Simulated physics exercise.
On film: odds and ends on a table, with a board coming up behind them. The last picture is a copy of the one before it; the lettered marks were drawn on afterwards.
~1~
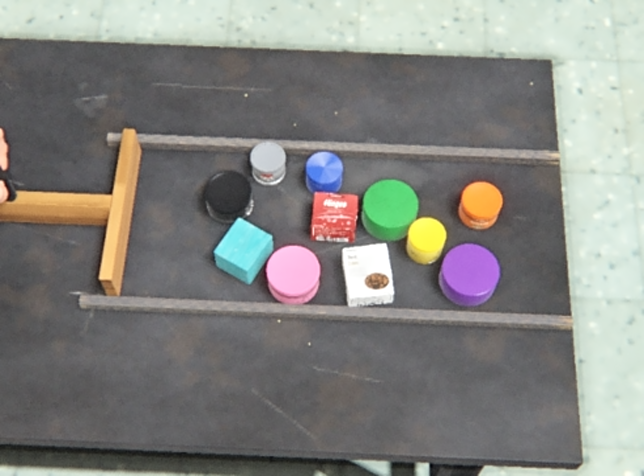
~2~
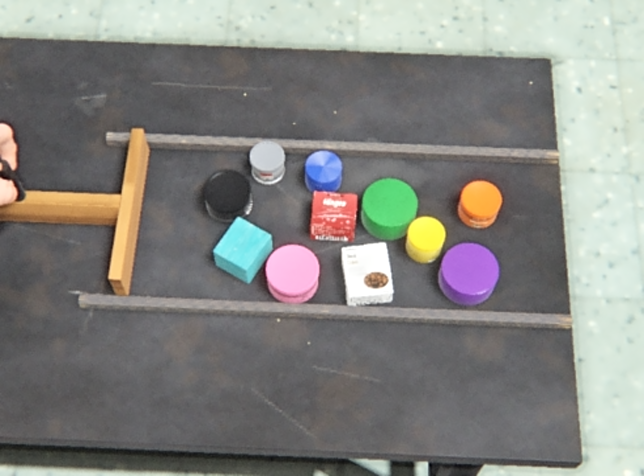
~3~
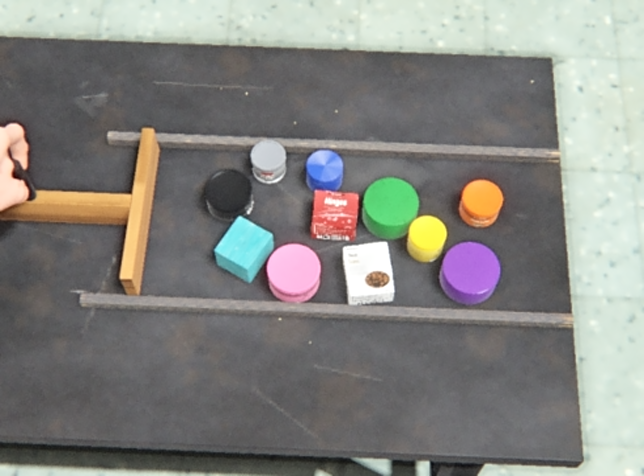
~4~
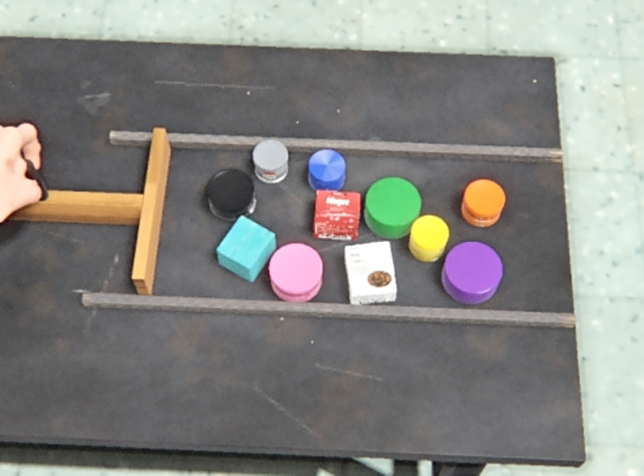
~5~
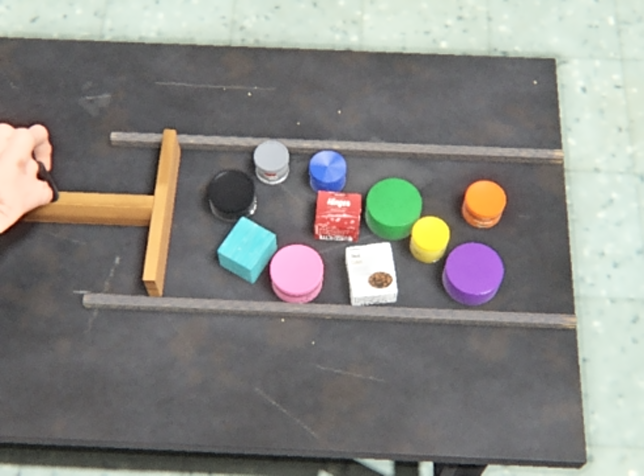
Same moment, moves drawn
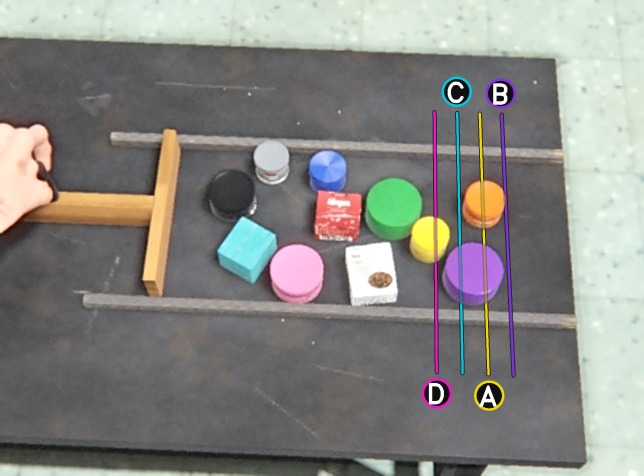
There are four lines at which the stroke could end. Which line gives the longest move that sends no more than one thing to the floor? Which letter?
No farther than D.
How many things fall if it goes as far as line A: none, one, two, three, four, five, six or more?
In all, four.
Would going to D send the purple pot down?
No.
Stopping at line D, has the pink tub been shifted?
By then, yes.
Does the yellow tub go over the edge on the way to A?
Yes.
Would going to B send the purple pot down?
Yes.
On the copy, A at (484, 235); B at (507, 236); C at (460, 234); D at (436, 233).
On D. First, board (259, 206); grey tin (288, 164); pink tub (322, 279).
Then, board (358, 210); orange tub (512, 198); purple pot (489, 284).
Finally, board (434, 213); orange tub (562, 185); purple pot (563, 285); none fallen.
By contrast, A drops four; B drops five; C drops two.
